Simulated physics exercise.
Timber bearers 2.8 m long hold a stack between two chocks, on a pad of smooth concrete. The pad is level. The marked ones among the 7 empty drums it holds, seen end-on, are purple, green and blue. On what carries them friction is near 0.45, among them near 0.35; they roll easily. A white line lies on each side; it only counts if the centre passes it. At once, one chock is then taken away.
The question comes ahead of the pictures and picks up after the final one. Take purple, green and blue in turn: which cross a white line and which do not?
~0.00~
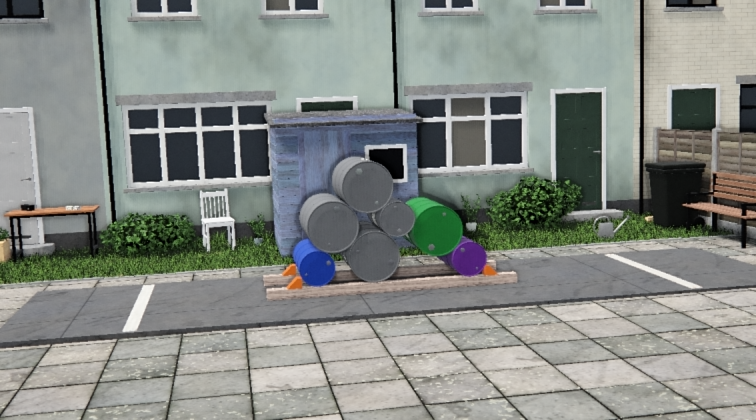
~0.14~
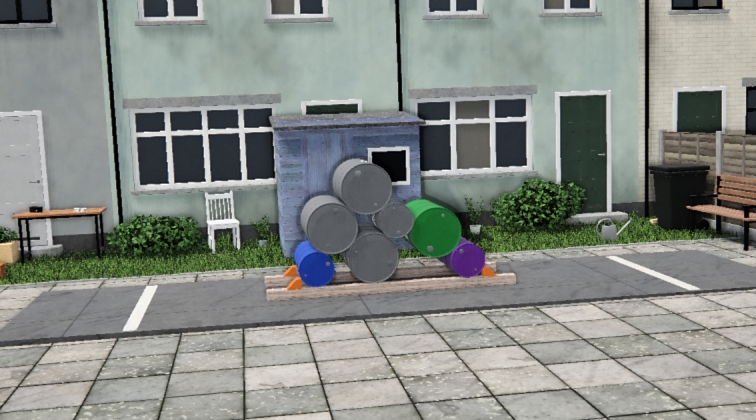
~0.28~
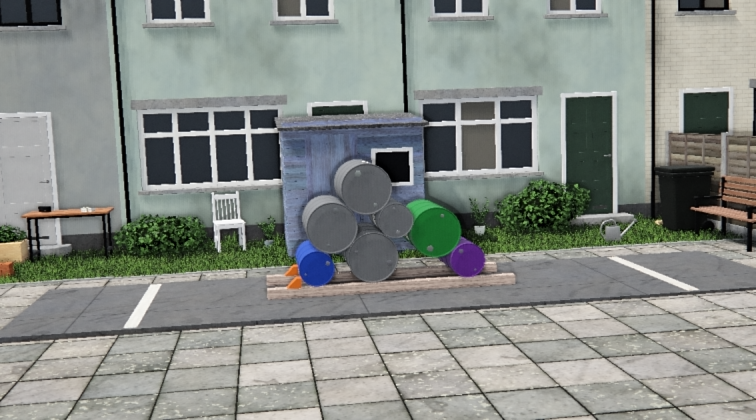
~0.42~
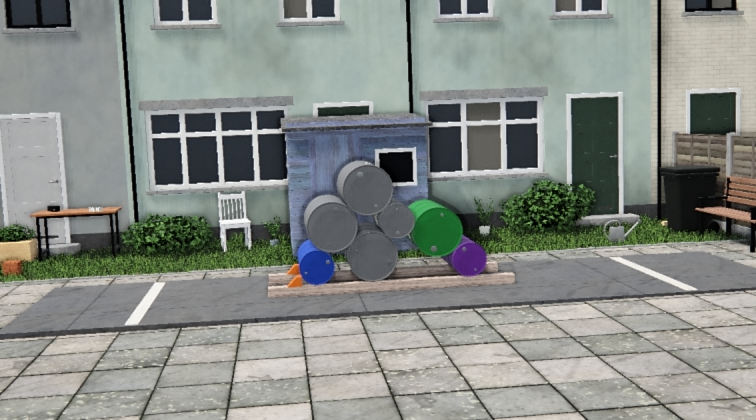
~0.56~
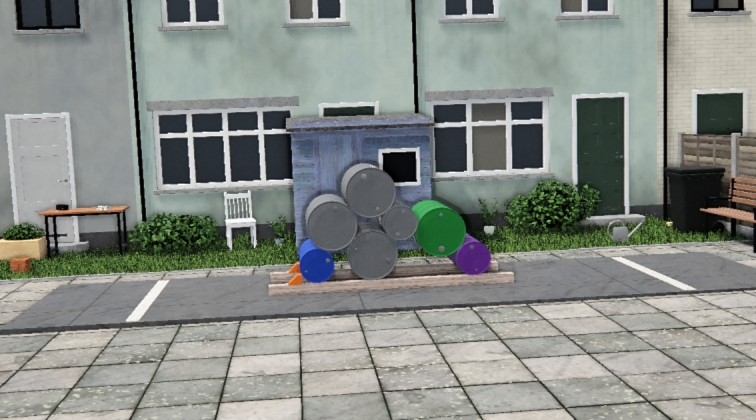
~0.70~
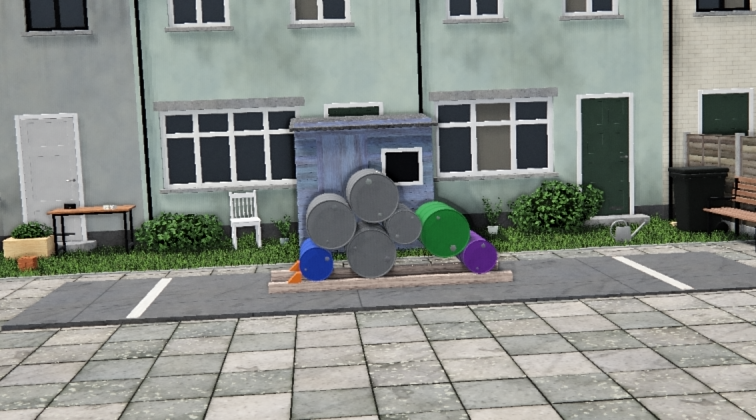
Purple: Over a line; green: Over a line; blue: Inside the lines.
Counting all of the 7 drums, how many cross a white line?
Count: 4.
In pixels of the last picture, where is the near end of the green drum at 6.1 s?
Around pixel (668, 250).
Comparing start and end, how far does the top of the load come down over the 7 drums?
80 cm.
By 3.0 s, purple is past the right line; green is on the bearers, 40 cm from the bearers' right end, rolling right; blue is on the bearers, 55 cm from the bearers' left end; 1 of 7 has crossed.
By 6.1 s, purple is past the right line; green is past the right line; as before, blue; 2 of 7 have crossed.
Finally (10.9 s), purple is past the right line; green is past the right line; blue is on the bearers, 55 cm from the bearers' left end; 4 of 7 have crossed.
